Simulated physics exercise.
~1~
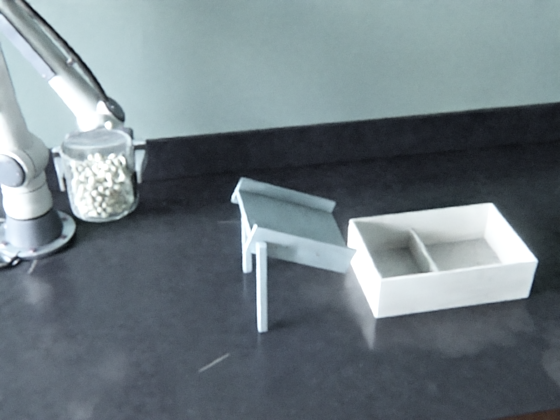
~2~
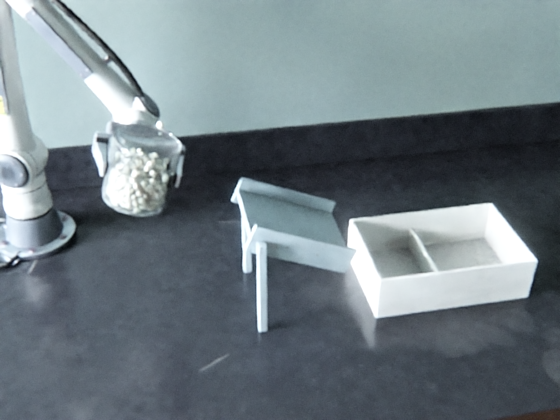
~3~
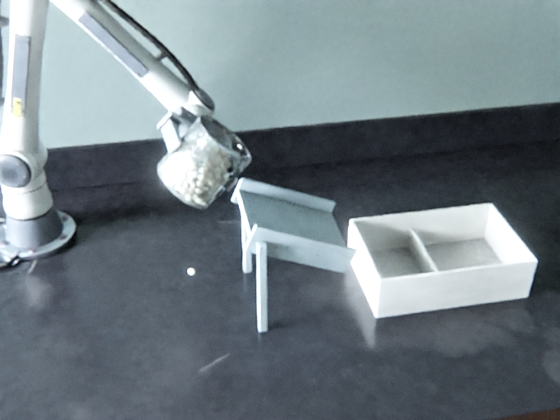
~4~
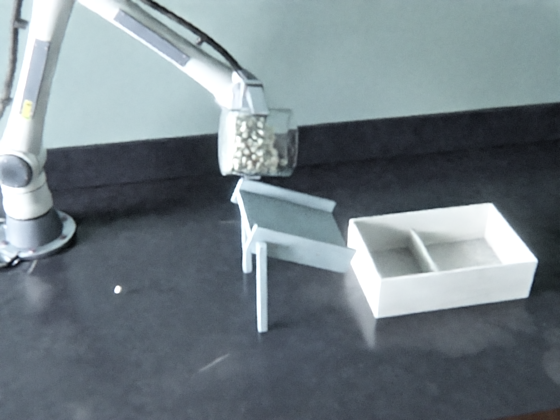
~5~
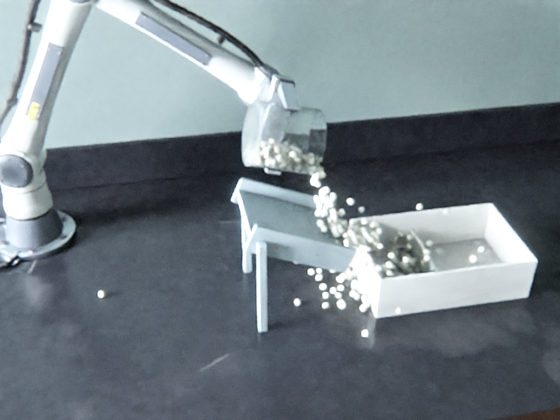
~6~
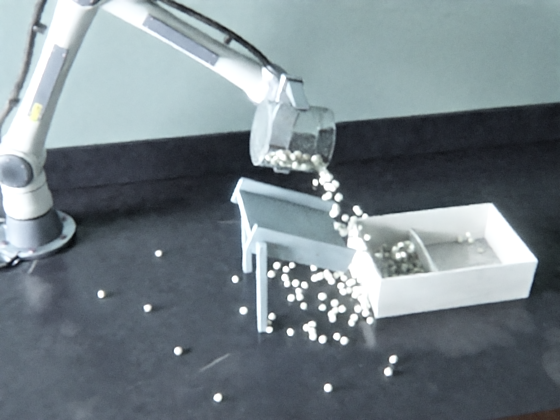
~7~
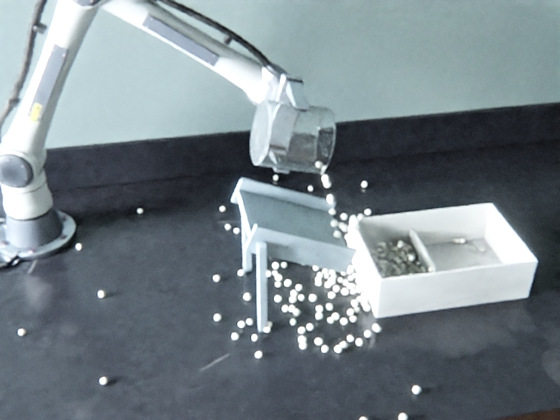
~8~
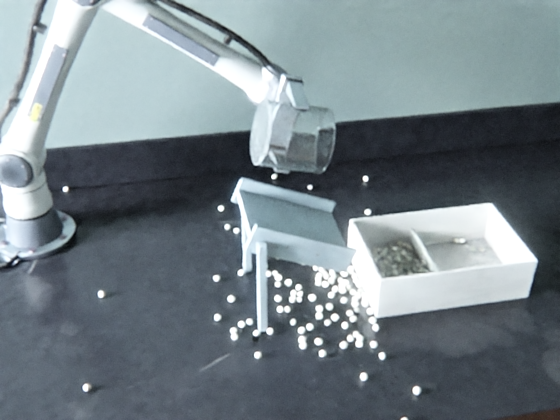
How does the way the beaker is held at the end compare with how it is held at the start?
At the start the beaker is held upright, while at the end the arm holds it tipped over on its side.
At the start, a robot arm on the left holds a clear beaker full of pale beads upright over a dark table, with a sloping chute and a divided white box to the right. The arm carries the beaker rightward, leaning it more and more, and a stray bead drops onto the table. It lifts the beaker above the chute and tips it onto its side. Beads pour down toward the box, many landing in its nearer part while others spill and scatter across the table. At the end the beaker hangs empty, with beads strewn around the chute.
